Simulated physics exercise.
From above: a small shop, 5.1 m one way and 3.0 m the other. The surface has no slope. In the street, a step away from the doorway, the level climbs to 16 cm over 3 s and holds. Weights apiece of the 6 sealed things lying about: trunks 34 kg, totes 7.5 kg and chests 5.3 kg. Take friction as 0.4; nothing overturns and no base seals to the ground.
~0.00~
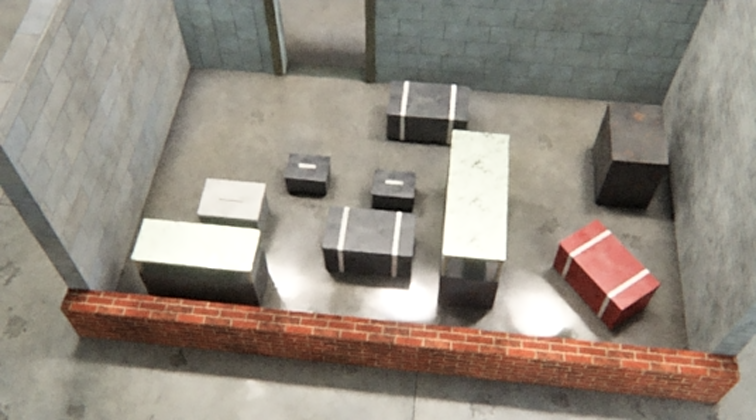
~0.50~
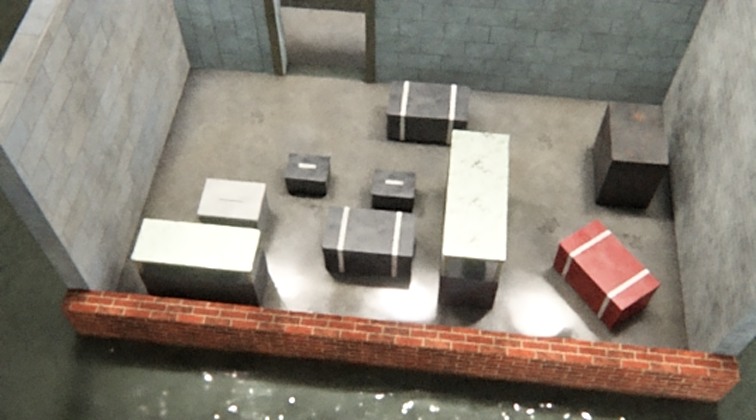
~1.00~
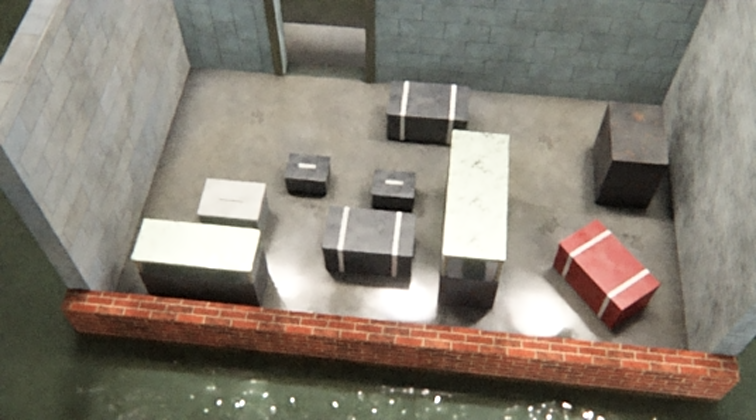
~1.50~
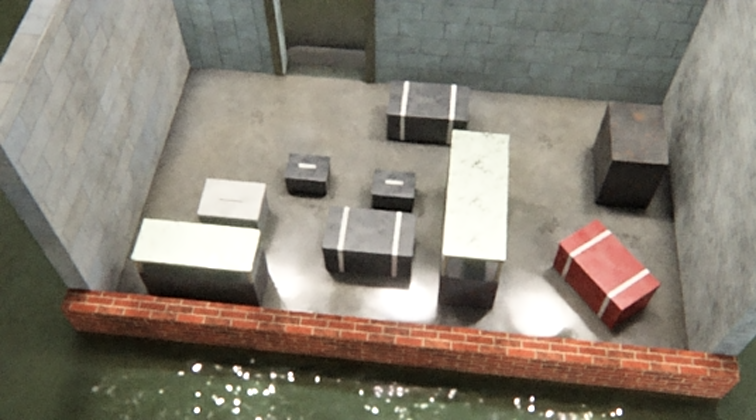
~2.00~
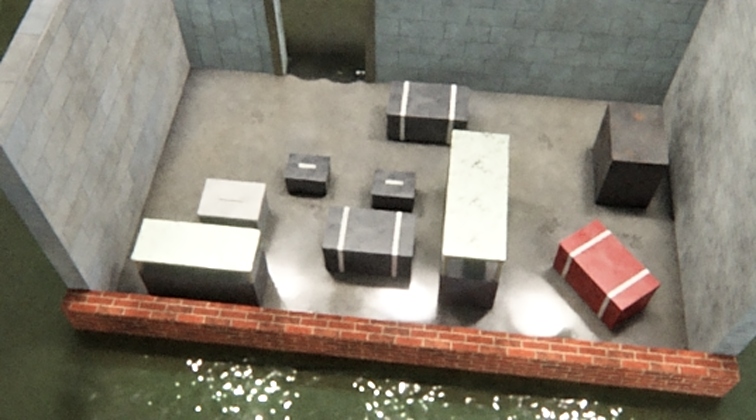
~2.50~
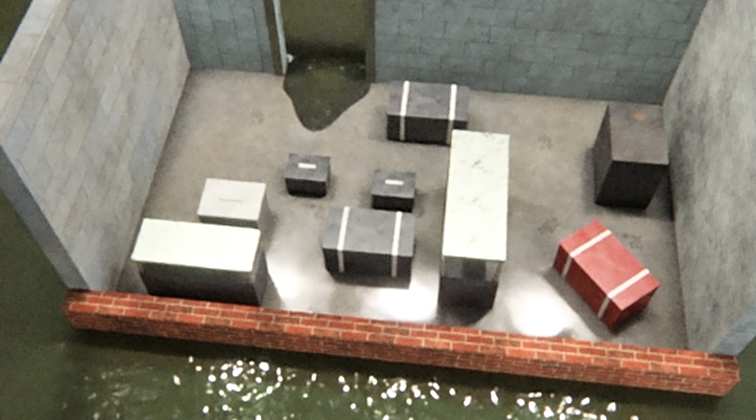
A small shop with grey block walls, a doorway at the back and a low red brick wall in front is seen from above. Dark trunks with pale straps and small dark boxes stand between pale-topped counters, with a red trunk at right. Dark, glinting water covers the ground outside, then enters through the doorway onto the floor, while the objects and camera stay still.
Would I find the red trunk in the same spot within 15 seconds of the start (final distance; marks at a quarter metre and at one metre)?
Red trunk stays put.
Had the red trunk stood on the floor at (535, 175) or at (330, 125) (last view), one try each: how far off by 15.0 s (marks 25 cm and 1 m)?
In that order: It barely shifts; it gets carried off.
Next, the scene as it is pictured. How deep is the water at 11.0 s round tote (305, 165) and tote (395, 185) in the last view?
About 8 and 5 cm.
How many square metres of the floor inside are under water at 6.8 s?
Some 9.0 m2.
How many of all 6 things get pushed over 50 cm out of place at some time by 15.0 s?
That makes 4.
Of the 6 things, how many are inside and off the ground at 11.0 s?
I count 3.
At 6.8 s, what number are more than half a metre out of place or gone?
I count 2.
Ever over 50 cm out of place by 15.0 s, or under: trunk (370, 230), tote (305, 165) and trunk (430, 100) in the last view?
In turn: Over, more, under.
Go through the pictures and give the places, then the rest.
In the first picture, the red trunk at (609, 263), on the bottom; water covers 0.0 m2; 0 of 6 have shifted.
In the second picture, the red trunk at (609, 263), on the bottom; water covers 0.0 m2; 0 of 6 have shifted.
In the third picture, the red trunk at (609, 263) rests on the ground; 0.0 m2 under water; 0 of 6 have shifted.
In the fourth picture, the red trunk at (609, 263) rests on the ground; water covers 0.0 m2; 0 of 6 have shifted.
In the fifth picture, the red trunk at (609, 263) rests on the ground; 0.0 m2 under water; 0 of 6 have shifted.
In the sixth picture, the red trunk at (609, 263), on the bottom; 0.4 m2 under water; 0 of 6 have shifted.
After 3.5 s the red trunk is near (609, 263), 0.0 m from its start, aground; 0 afloat.
After 6.8 s the red trunk is near (609, 263), 0.0 m from its start, aground; 1 afloat.
After 11.0 s the red trunk is near (609, 263), 0.0 m from its start, aground; 3 afloat.
After 15.0 s the red trunk is near (610, 263), 0.0 m from its start, aground; 1 afloat.
